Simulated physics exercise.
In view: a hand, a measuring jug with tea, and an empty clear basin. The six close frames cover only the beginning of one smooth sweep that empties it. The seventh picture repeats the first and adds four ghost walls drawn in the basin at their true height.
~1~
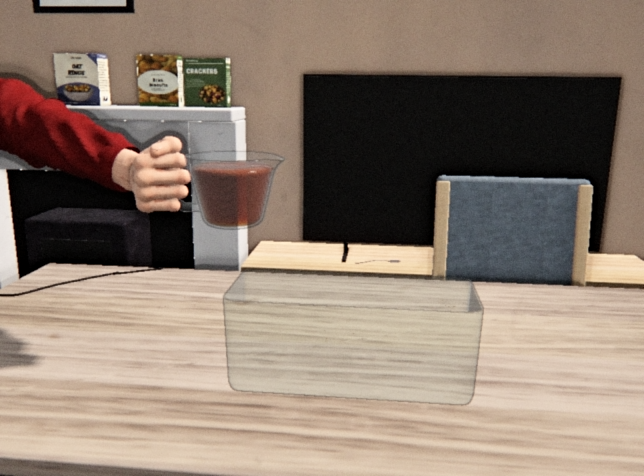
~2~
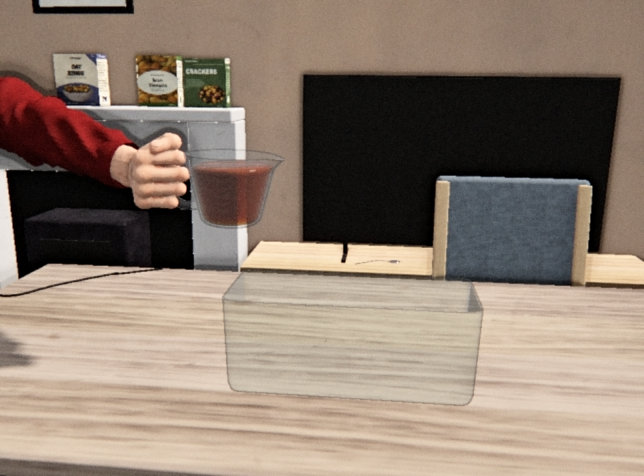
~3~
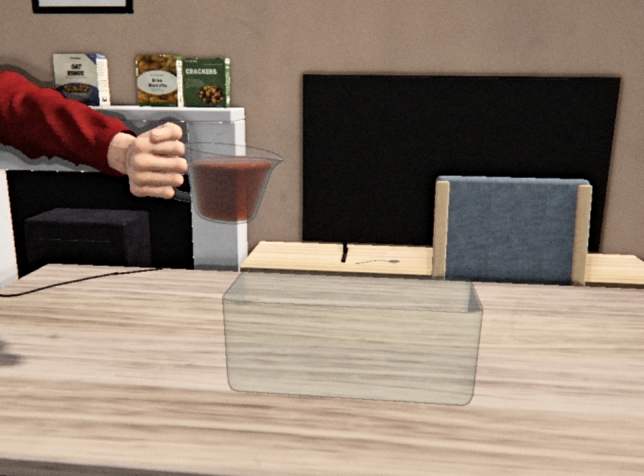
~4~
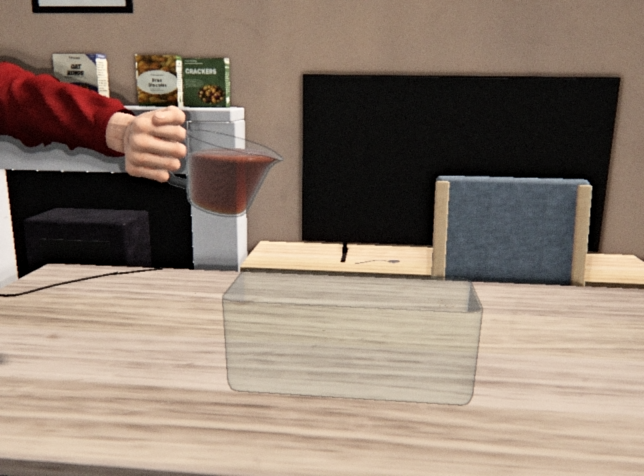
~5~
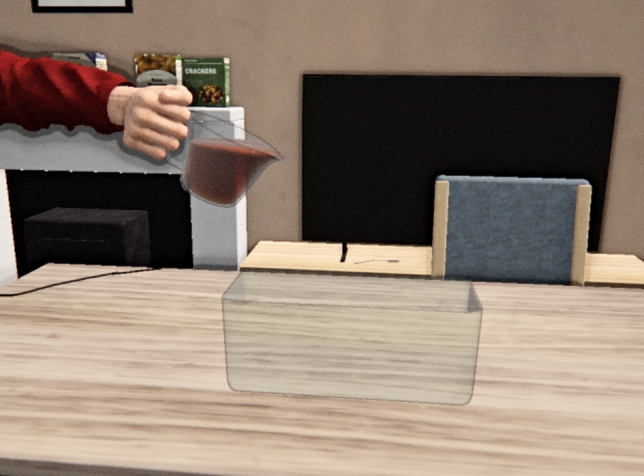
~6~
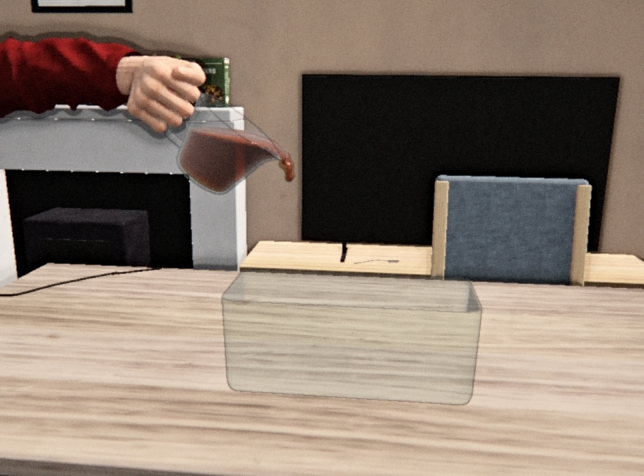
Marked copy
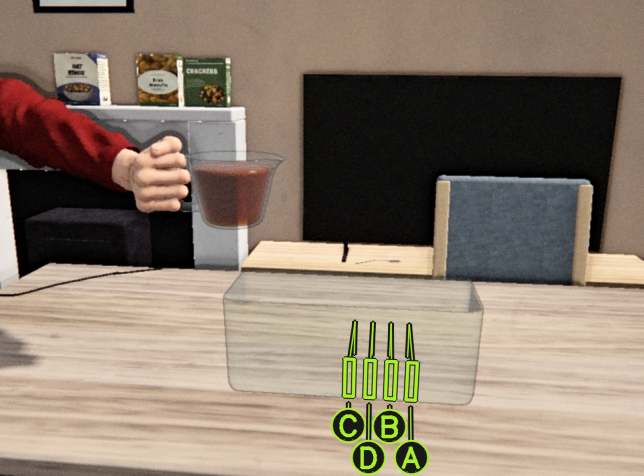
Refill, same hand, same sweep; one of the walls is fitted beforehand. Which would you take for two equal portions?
Position D.
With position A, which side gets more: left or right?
The left side.
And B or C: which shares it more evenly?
C.
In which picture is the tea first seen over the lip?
Picture 5.
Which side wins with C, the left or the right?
The right one.
On the marked copy, A at (410, 407); B at (389, 405); C at (348, 403); D at (369, 404).
With A, about 90 % ends left of the wall and 6 % right of it; 4 % is lost outside.
With B, about 90 % ends left of the wall and 5 % right of it; 5 % is lost outside.
With C, about 15 % ends left of the wall and 83 % right of it; 3 % is lost outside.
With D, about 43 % ends left of the wall and 54 % right of it; 3 % is lost outside.
